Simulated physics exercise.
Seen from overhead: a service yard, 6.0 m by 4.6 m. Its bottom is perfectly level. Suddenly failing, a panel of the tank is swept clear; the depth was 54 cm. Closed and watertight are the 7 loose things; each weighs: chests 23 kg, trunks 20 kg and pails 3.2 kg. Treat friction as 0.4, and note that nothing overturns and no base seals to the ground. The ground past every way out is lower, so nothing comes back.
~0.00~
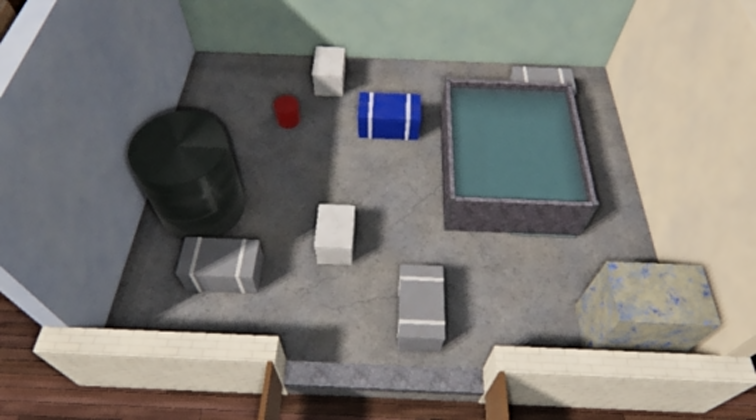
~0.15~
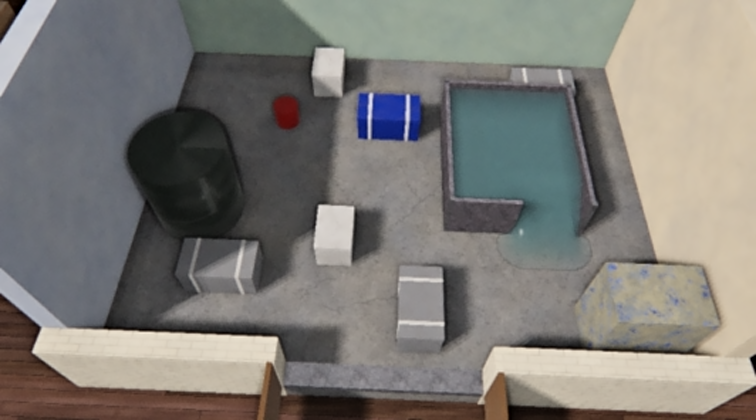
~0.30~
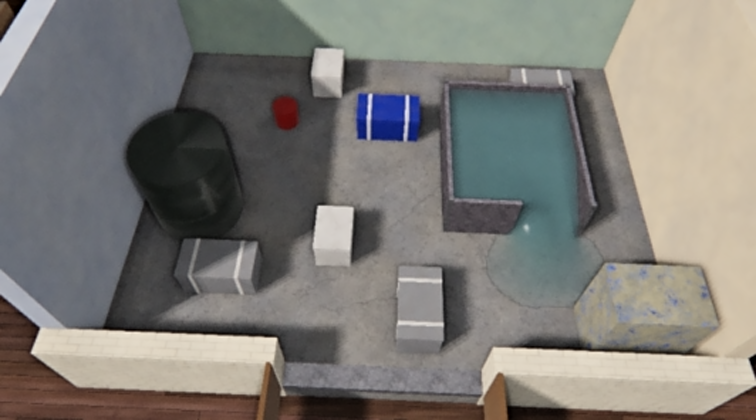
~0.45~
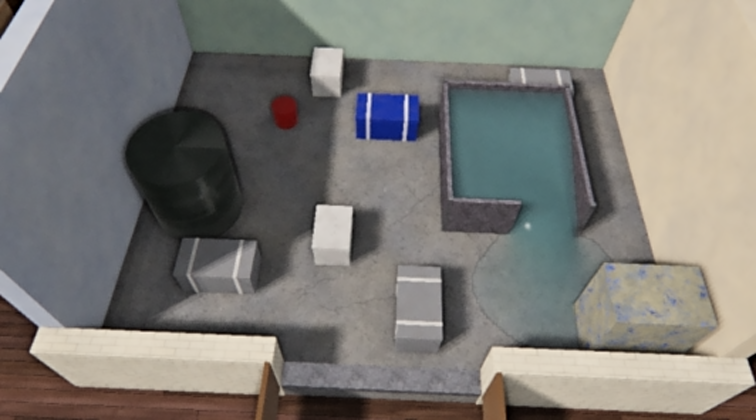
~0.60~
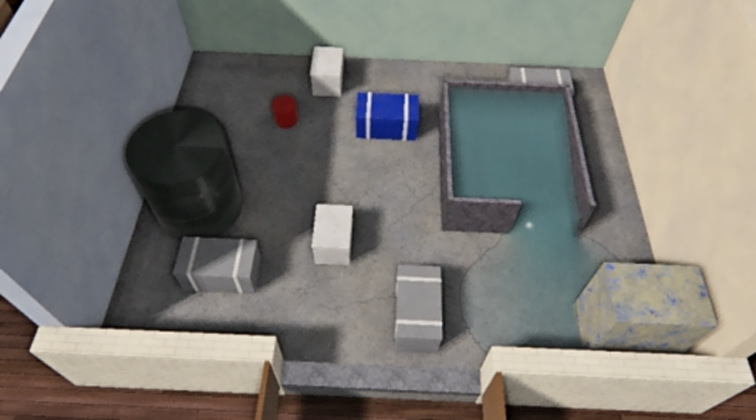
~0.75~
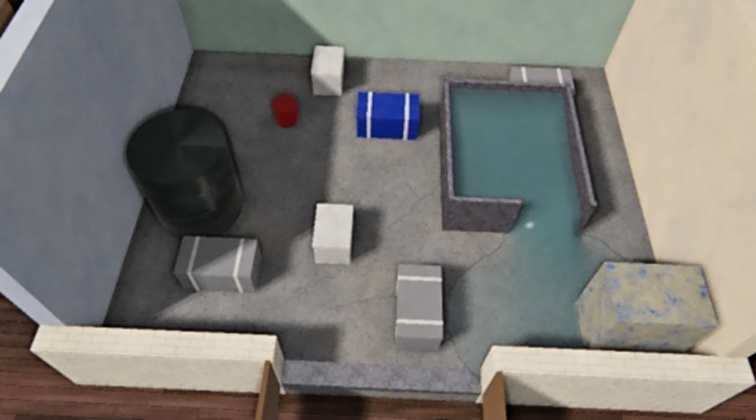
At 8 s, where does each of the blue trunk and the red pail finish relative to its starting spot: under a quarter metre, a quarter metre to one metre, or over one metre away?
Blue trunk: Under a quarter metre; red pail: Under a quarter metre.
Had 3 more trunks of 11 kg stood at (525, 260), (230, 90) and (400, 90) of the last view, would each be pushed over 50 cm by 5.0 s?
Note, same order as listed: Beyond the limit, inside the limit, inside the limit.
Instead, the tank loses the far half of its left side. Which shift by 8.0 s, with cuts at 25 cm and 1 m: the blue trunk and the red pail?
Here's how it goes: The blue trunk winds up well off, and the red pail winds up well off.
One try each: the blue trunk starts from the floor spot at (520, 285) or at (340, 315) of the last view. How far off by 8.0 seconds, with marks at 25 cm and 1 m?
In turn: It ends far away; it is nudged along.
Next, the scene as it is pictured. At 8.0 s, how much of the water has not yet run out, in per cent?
I'd say some 82 percent hasn't gone yet.
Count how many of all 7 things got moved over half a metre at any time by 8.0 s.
The answer here is 2.
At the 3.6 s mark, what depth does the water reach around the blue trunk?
Depth approx. 0 cm.
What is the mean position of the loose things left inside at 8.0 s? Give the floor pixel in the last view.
I'd put it around (325, 163).
After 1.6 s the blue trunk is near (388, 105), 0.0 m from its start, aground; the red pail is near (285, 103), 0.0 m from its start, aground; 0 of 7 are out; 0 afloat.
After 3.6 s the blue trunk is near (388, 105), 0.0 m from its start, aground; the red pail is near (285, 103), 0.0 m from its start, aground; 0 of 7 are out; 0 afloat.
After 5.6 s the blue trunk is near (388, 105), 0.0 m from its start, aground; the red pail is near (285, 103), 0.0 m from its start, aground; 0 of 7 are out; 0 afloat.
After 8.0 s the blue trunk is near (388, 105), 0.0 m from its start, aground; the red pail is near (285, 103), 0.0 m from its start, aground; 0 of 7 are out; 0 afloat.
